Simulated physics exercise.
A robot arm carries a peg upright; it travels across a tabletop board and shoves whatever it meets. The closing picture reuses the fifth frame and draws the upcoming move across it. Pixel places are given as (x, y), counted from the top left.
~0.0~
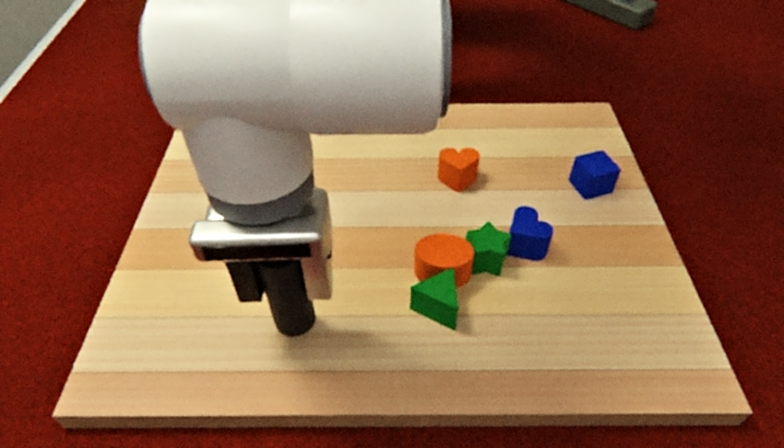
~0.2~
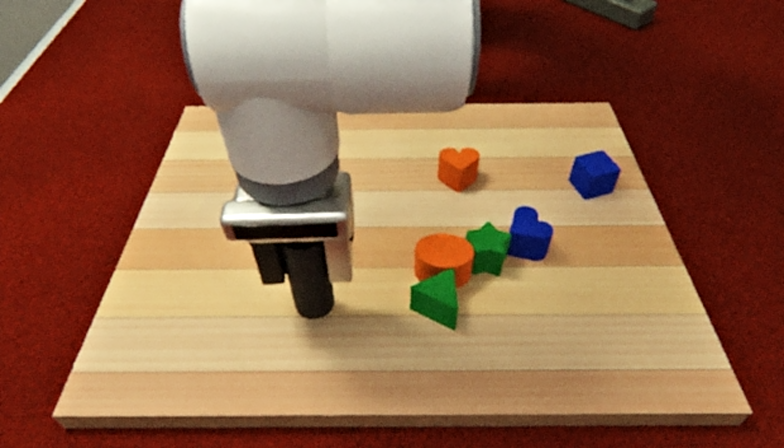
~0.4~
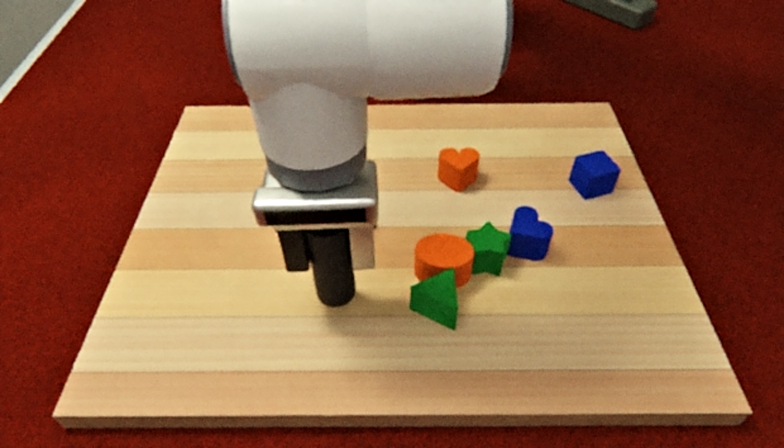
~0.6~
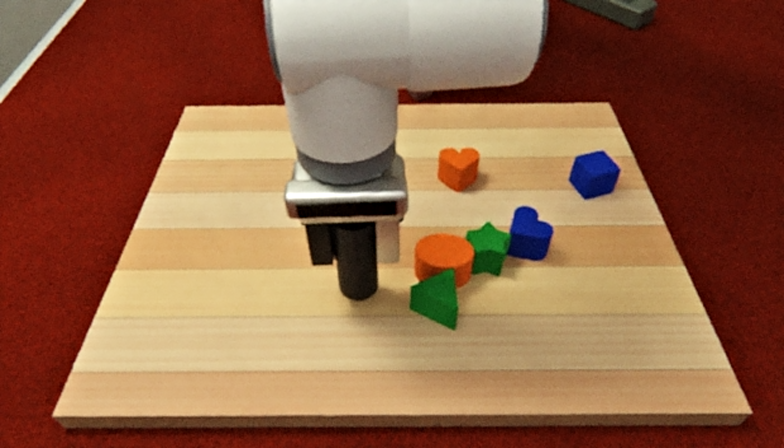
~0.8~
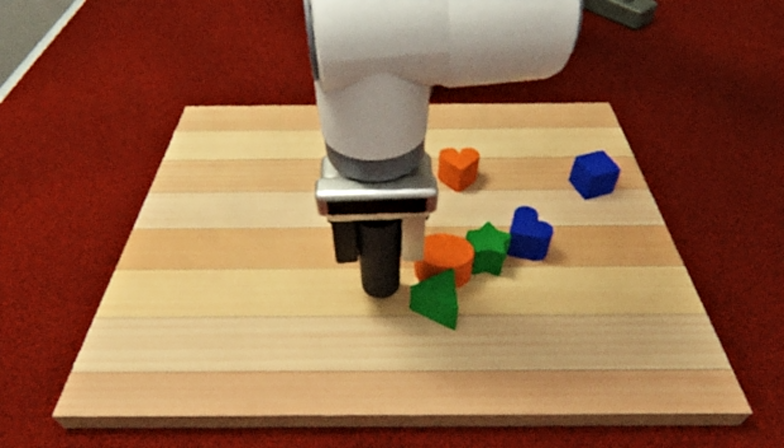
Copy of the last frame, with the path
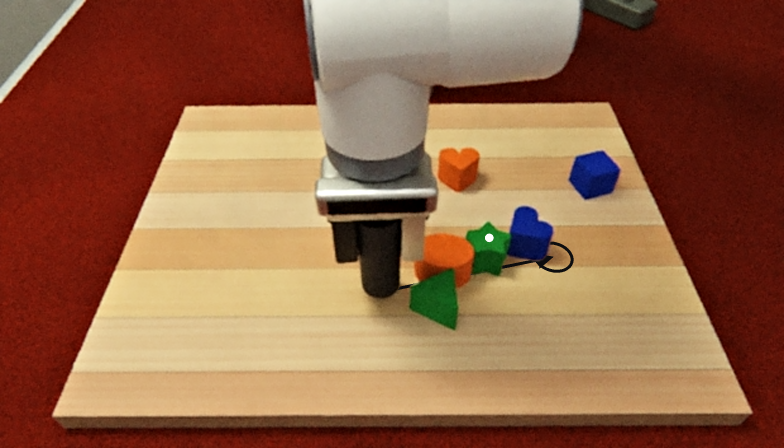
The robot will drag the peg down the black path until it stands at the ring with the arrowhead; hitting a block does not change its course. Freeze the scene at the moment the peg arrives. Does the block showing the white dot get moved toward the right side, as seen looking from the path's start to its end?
It seems so.
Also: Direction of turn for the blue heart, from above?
From overhead, the rotation is counterclockwise.
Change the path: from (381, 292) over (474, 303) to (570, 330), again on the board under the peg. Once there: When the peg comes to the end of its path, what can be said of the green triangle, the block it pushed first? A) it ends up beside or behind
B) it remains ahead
A: It ends up beside or behind.
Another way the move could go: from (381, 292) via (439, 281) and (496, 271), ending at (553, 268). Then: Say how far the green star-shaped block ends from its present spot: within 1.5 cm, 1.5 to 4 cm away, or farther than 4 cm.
It gets moved over 4 cm.
The drawn path runs in a line from (381, 292) to (553, 257); the dot is on the green star-shaped block.
On the path given first. One third of the way, peg (442, 271); orange elliptical block (480, 240), turned 15° clockwise; green star-shaped block (522, 236); blue heart (547, 216).
Two thirds of the way, peg (500, 259); orange elliptical block (535, 228), turned 30° clockwise; green star-shaped block (579, 231); blue heart (581, 202), turned 70° anticlockwise.
At the end, peg (556, 248); green triangle not moved; orange elliptical block (572, 208), turned 15° clockwise; green star-shaped block (613, 229), turned 55° clockwise; blue heart (595, 189), turned 70° anticlockwise.
